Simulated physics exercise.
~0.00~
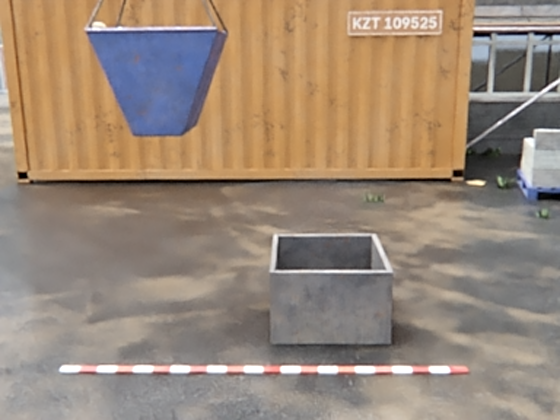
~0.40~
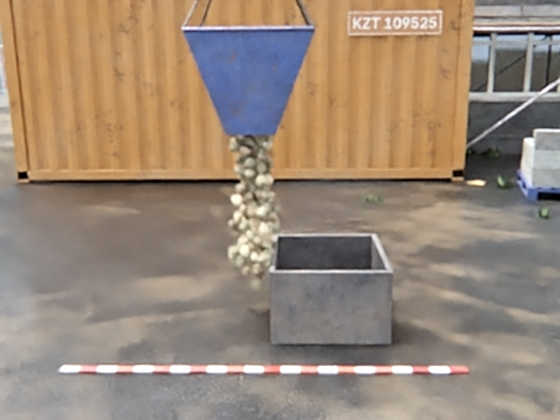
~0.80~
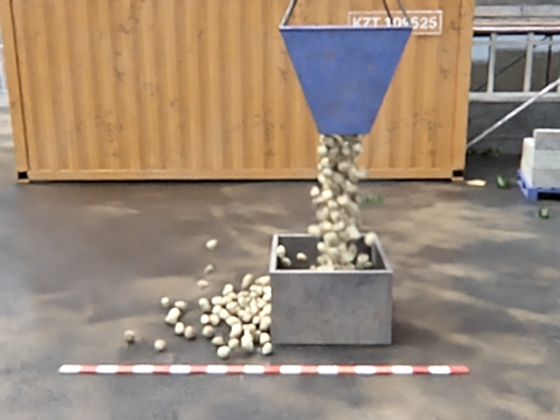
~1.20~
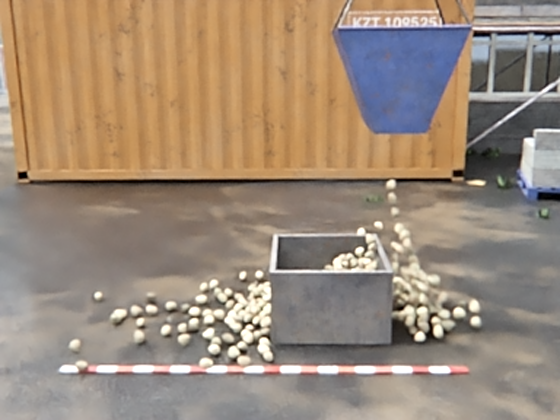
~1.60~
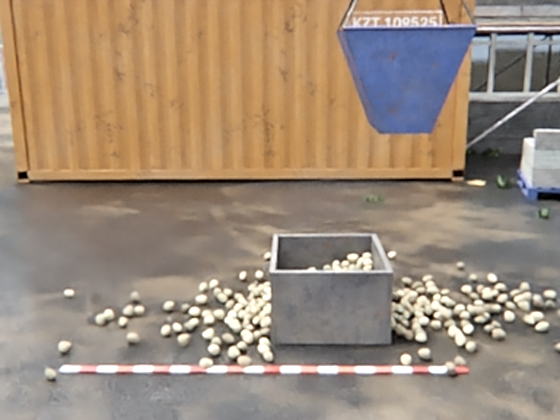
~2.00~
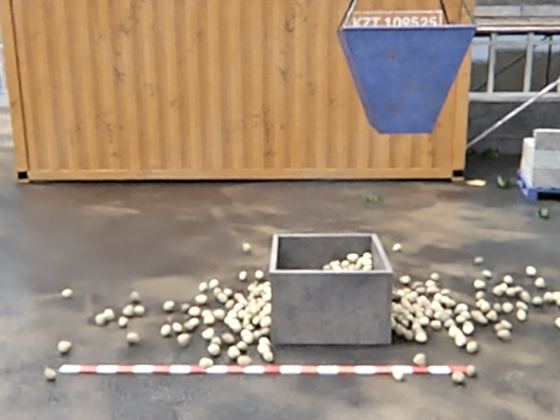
A blue skip moving right and pouring pale cobbles into a grey bin, many spilling and scattering on both sides.
